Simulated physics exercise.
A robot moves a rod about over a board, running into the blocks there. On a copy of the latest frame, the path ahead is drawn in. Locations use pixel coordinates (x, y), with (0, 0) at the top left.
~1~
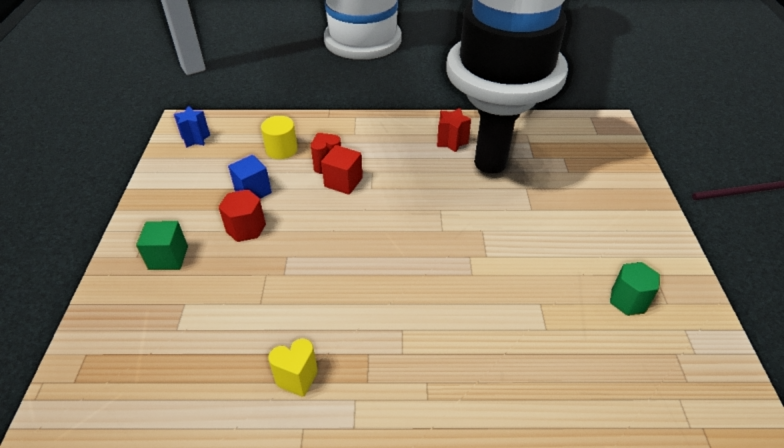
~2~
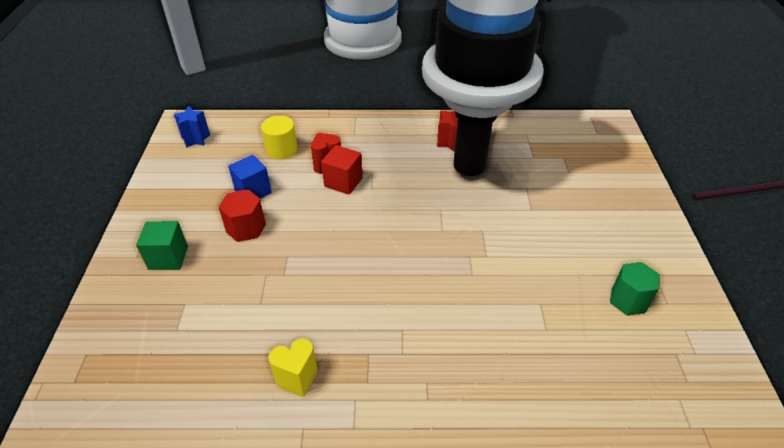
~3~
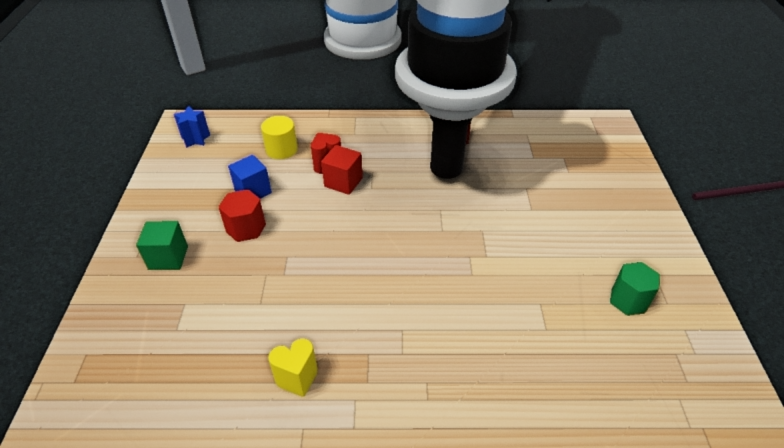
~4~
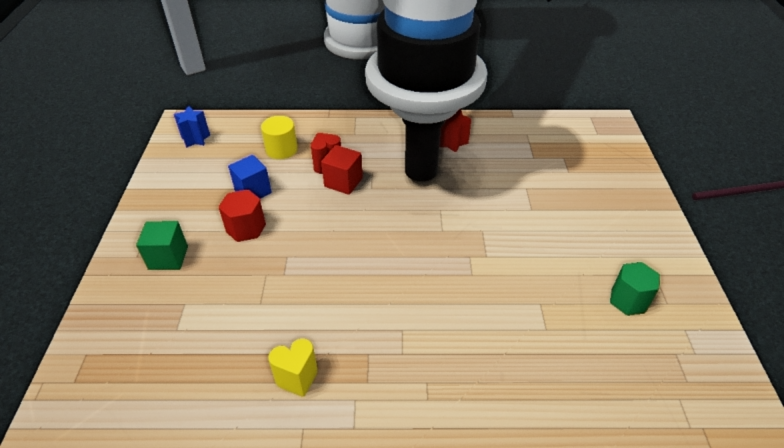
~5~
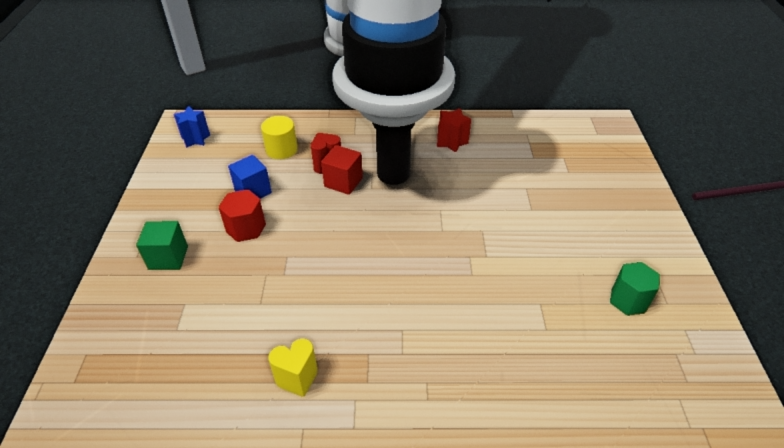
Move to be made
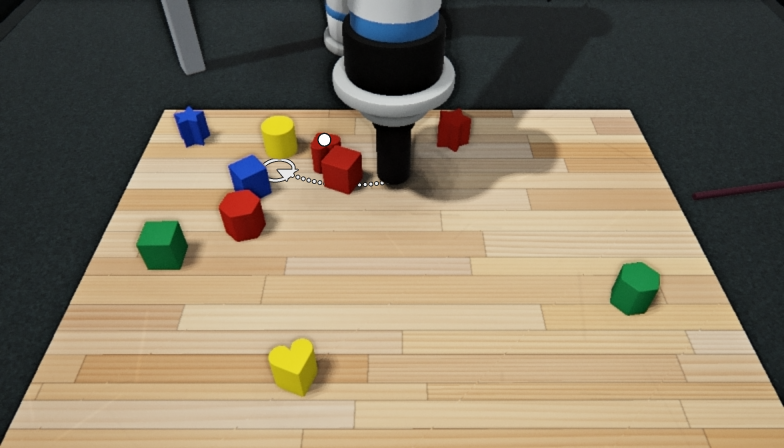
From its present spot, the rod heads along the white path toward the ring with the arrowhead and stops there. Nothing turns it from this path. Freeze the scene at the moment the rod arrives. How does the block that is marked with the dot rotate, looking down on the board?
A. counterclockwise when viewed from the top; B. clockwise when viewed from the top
Answer: B.
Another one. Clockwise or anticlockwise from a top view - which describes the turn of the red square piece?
Twists anticlockwise.
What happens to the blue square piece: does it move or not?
The blue square piece is moved.
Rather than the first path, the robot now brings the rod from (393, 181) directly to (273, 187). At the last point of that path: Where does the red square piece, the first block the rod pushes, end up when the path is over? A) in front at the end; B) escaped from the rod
That would be A.
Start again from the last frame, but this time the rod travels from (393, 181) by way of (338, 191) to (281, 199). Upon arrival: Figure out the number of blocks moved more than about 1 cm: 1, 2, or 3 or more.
I expect two blocks to move.
Path on the board, from (393, 181) through (352, 185) and (312, 181) to (277, 170); the dot is on the red heart.
On the path given first. One third of the way, rod at (352, 178); red heart at (317, 138), turned 40° clockwise; red square piece at (318, 156).
Two thirds of the way, rod at (311, 174); blue square piece at (243, 167); red heart at (317, 138), turned 45° clockwise; red square piece at (276, 154), turned 15° anticlockwise.
At the end, rod at (276, 163); blue square piece at (230, 170), turned 35° anticlockwise; yellow circular block in place; red heart at (316, 138), turned 45° clockwise; red square piece at (240, 147), turned 40° anticlockwise.
